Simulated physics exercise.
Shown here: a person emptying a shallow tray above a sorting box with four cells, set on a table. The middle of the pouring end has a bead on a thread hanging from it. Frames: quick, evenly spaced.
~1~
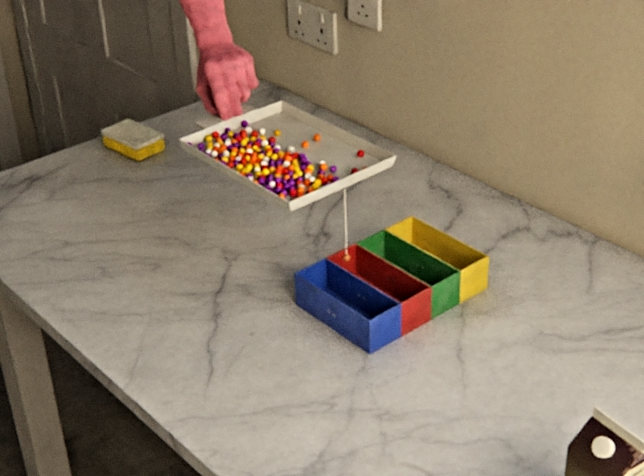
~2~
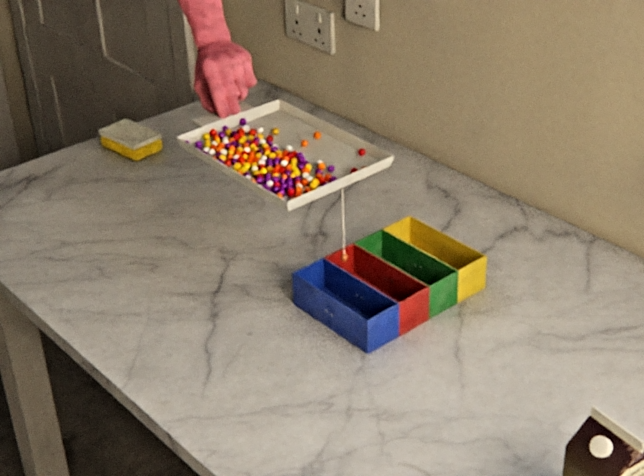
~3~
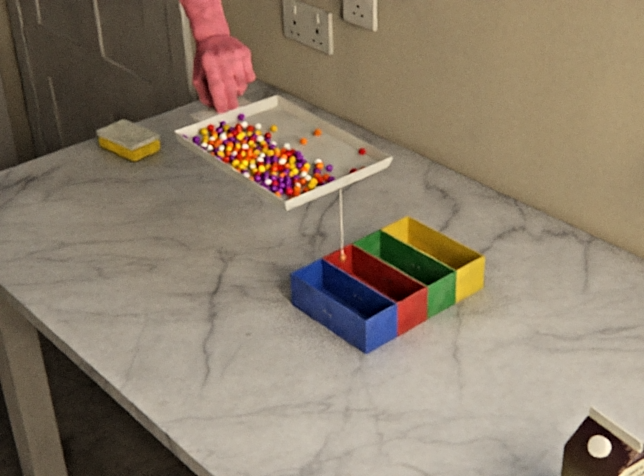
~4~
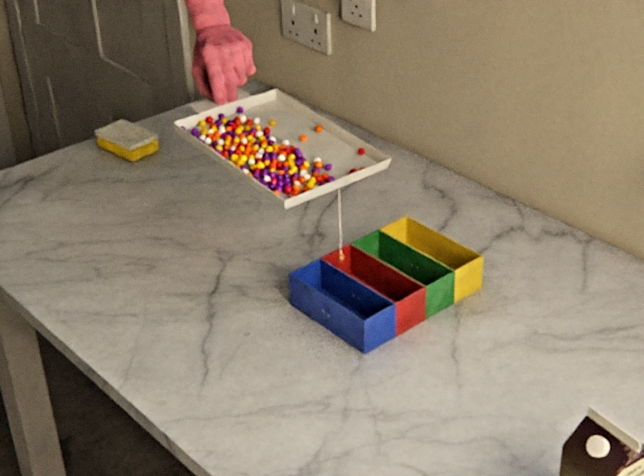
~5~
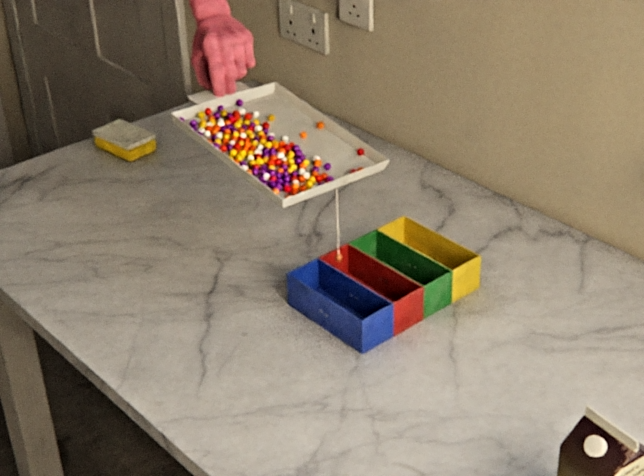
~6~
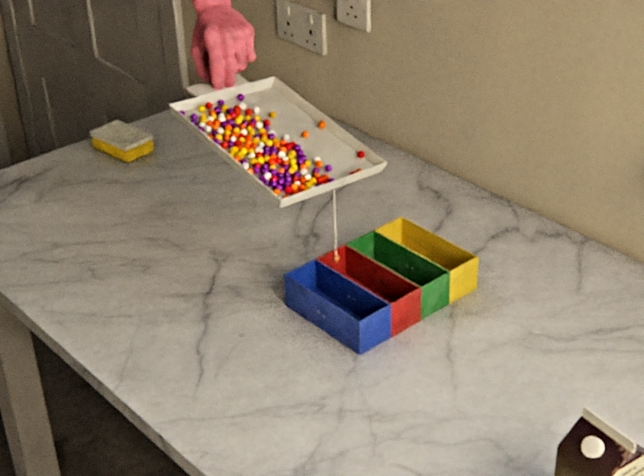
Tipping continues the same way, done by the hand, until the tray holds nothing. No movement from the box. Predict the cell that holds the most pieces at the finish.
I predict the green cell.
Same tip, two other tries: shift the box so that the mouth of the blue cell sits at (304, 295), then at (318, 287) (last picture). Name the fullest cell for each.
In order: That yellow cell, that green cell.
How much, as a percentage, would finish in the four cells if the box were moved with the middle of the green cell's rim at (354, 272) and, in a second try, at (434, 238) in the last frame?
Roughly 70 % and then 100 %.
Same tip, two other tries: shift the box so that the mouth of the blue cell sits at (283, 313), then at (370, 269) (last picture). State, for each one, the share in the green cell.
First try: Roughly 10 per cent; second try: Roughly 0 per cent.
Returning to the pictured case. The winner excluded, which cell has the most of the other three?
Rank two - the cell in red.
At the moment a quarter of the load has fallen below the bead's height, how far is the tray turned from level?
I'd put it at about 70 degrees.
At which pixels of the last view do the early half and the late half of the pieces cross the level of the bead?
I'd say close to (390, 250) at first and close to (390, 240) later on.
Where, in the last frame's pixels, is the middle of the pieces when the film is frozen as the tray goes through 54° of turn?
The centre of the load shows up near (347, 164) in the last view.
Shortly afterwards, tray tipped steeply; the bulk on the tray; only a few in the green cell; only a few in the yellow cell; a little falling or outside the box.
Next, tray tipped right over; a little on the tray; near half in the green cell; near a quarter in the red cell; a little in the yellow cell; only a few in the blue cell; a little falling or outside the box.
Some moments later, tray tipped past a quarter turn; near two thirds in the green cell; near a quarter in the red cell; a little in the yellow cell; only a few in the blue cell; only a few falling or outside the box.
In the end, tray tipped past a quarter turn; near two thirds in the green cell; near a quarter in the red cell; a little in the yellow cell; only a few in the blue cell; only a few outside the box.
